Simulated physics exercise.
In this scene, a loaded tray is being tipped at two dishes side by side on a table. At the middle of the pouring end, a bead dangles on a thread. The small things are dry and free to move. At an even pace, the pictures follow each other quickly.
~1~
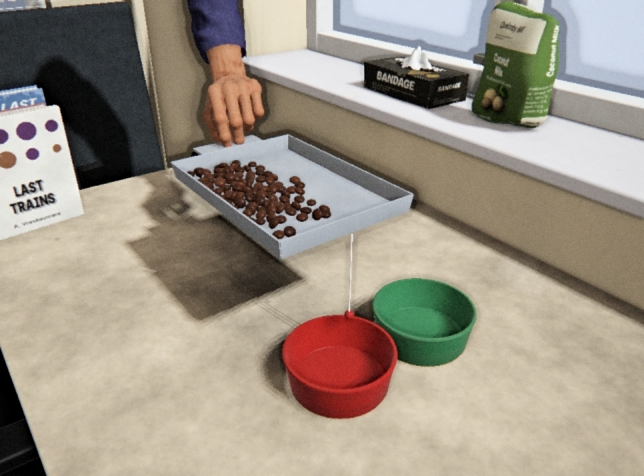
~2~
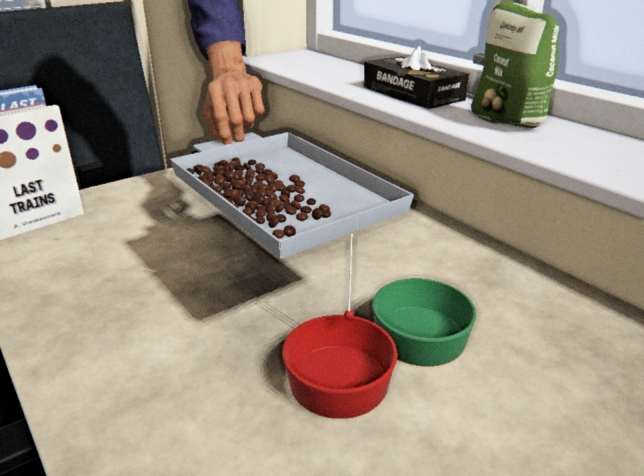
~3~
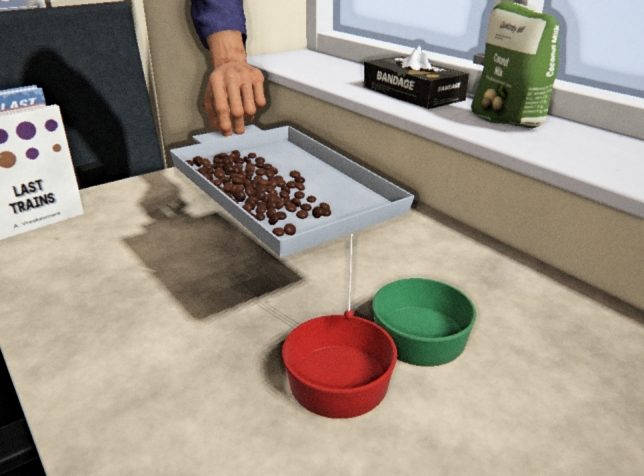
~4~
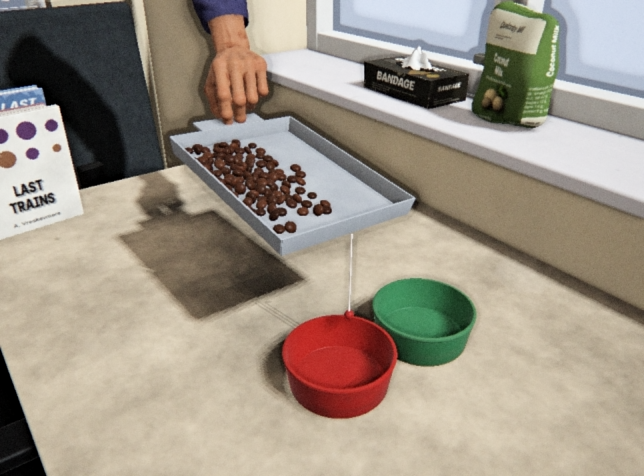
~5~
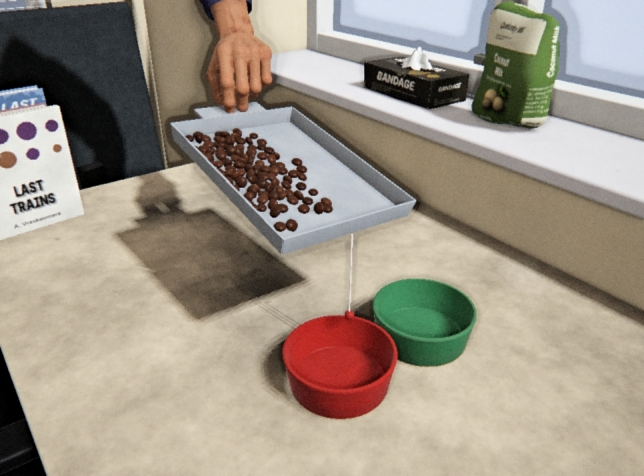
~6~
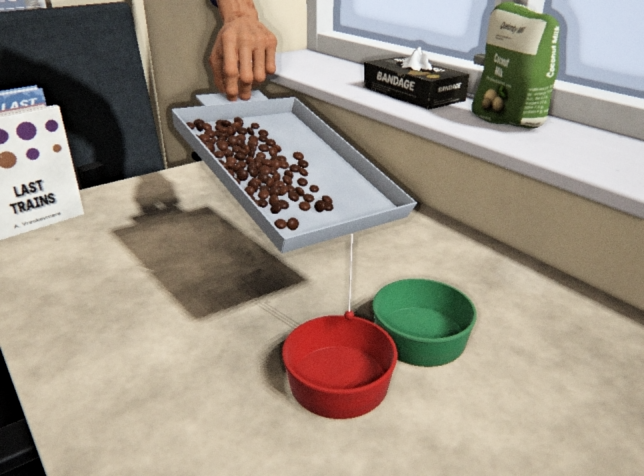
A grey tray scattered with small dark brown pieces hangs over a beige tabletop, seen from above at an angle, with a hand in a purple-blue sleeve at its far end. Below sit a red dish and, to its right, a green one, near a bandage box and green bag on the windowsill. The hand slowly raises the tray's far end, tilting it gradually, while the camera stays still.
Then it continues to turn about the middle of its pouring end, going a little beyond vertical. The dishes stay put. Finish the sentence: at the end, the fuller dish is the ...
At the end, the fuller dish is the right-hand one.
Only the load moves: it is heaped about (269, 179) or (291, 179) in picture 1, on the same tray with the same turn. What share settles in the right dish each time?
The first start gives 70 percent and the second 70 percent.
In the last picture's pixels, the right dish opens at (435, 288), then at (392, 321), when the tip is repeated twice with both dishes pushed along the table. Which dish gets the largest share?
The dish to the left at the first, the dish to the right at the second.
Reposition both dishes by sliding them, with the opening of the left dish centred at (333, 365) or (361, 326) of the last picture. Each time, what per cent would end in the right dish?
First 70 per cent, second 20 per cent.
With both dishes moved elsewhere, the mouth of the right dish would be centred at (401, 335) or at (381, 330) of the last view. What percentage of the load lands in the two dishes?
Estimate: 80 % first, 70 % second.
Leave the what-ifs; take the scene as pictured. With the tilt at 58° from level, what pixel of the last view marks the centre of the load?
Mark it at roughly (363, 205) in the final frame.
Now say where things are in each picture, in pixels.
The first picture shows corners of the pouring end at (281, 240) and (410, 194), level; middle of the load at (247, 191), flat chocolate drops; left dish at (376, 395); right dish at (460, 345); bead on its thread at (349, 315).
The second picture shows corners of the pouring end at (281, 239) and (410, 194), level; middle of the load at (247, 189).
The third picture shows corners of the pouring end at (281, 238) and (410, 196), tipped barely, lowest at the right corner; middle of the load at (247, 184).
The fourth picture shows corners of the pouring end at (283, 237) and (411, 197), tipped a little, lowest at the right corner; middle of the load at (247, 176).
The fifth picture shows corners of the pouring end at (285, 237) and (412, 200), tipped a little, lowest at the right corner; middle of the load at (249, 169).
The sixth picture shows corners of the pouring end at (286, 236) and (413, 202), tipped clearly, lowest at the right corner; middle of the load at (250, 161); left dish at (376, 395); right dish at (460, 345).
Soon after the last picture, tray tipped steeply; nearly all on the tray; a stray few in the air.
A little later, tray tipped right over; about two thirds on the tray; a small part in the left dish; about a quarter in the right dish; a stray few outside both; a stray few in the air.
Later still, tray tipped past a quarter turn; about a quarter in the left dish; about two thirds in the right dish; a small part outside both.
At rest, tray tipped past a quarter turn; about a quarter in the left dish; about two thirds in the right dish; a small part outside both.
